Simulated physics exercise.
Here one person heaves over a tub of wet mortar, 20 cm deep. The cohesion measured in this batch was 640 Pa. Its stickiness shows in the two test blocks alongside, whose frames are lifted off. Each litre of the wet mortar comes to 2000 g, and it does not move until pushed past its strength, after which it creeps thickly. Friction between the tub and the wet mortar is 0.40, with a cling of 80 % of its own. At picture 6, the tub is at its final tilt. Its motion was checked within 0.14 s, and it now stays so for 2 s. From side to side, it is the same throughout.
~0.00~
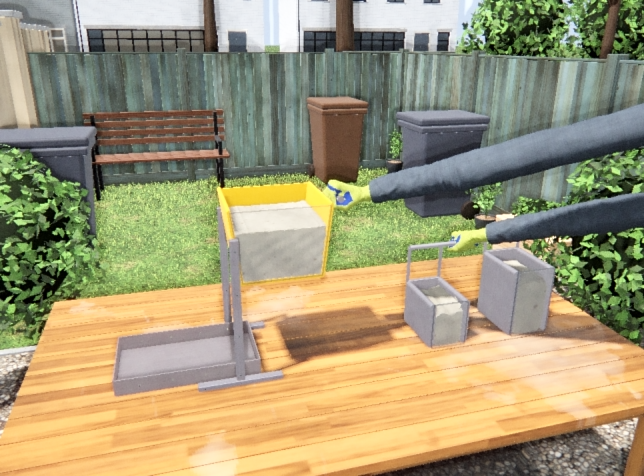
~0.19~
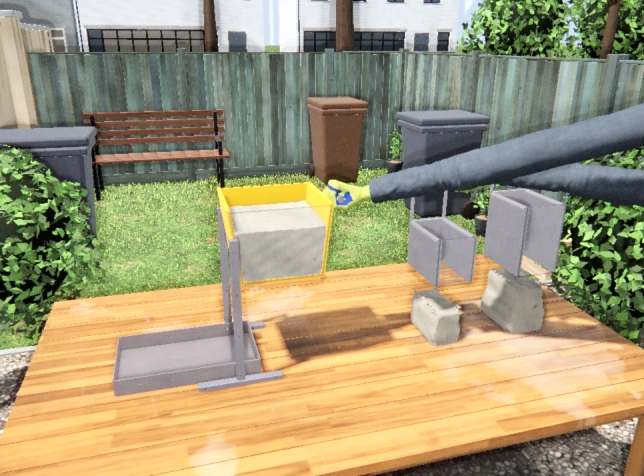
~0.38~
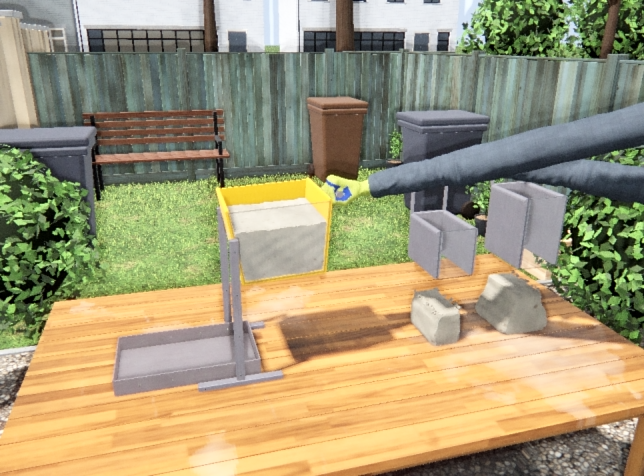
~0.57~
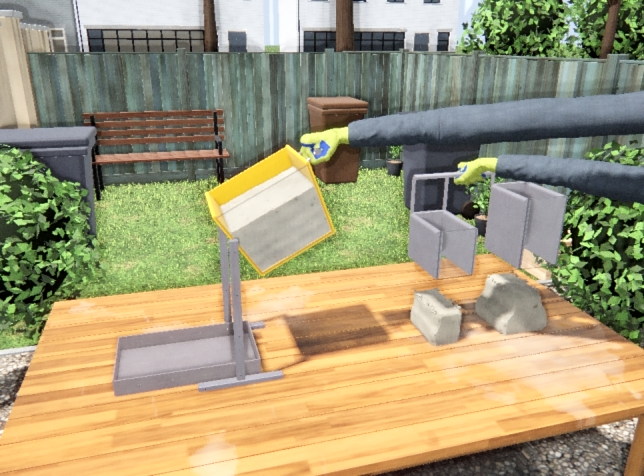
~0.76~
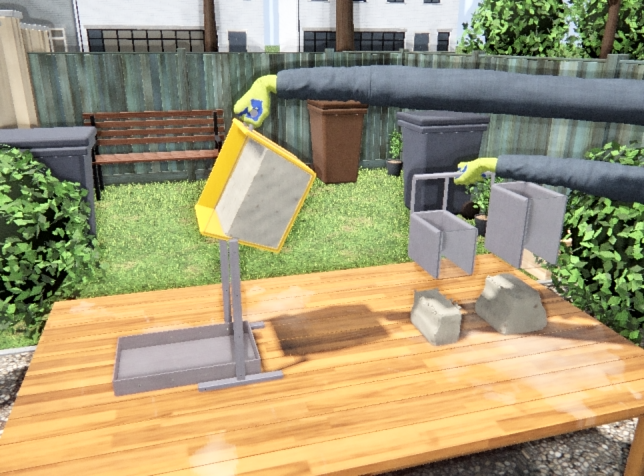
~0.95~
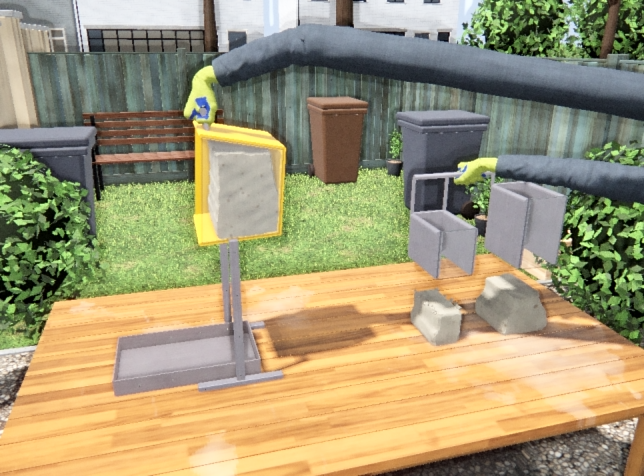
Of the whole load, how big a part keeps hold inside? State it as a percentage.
The part that keeps hold inside is about 51 %.
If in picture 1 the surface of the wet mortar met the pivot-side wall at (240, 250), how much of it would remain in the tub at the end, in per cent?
That works out near 65 %.
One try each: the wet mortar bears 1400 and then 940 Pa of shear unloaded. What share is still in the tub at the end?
100 %, then 65 %.
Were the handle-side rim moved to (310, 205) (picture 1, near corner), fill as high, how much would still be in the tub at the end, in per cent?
Near 65 per cent.
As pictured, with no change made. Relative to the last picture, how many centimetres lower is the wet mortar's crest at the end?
11 cm.
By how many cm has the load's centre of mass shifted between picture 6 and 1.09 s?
Close to 5 centimetres.
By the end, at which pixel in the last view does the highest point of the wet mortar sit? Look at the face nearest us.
About (258, 195).
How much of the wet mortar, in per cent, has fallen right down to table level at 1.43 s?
About 0 per cent.
After 1.09 s, the tub is at 86 degrees and holds 96 %.
After 1.26 s, the tub is at 86 degrees and holds 68 %.
After 1.43 s, the tub is at 86 degrees and holds 56 %.
After 1.60 s, the tub is at 86 degrees and holds 52 %.
After 2.95 s, the tub is at 86 degrees and holds 51 %.
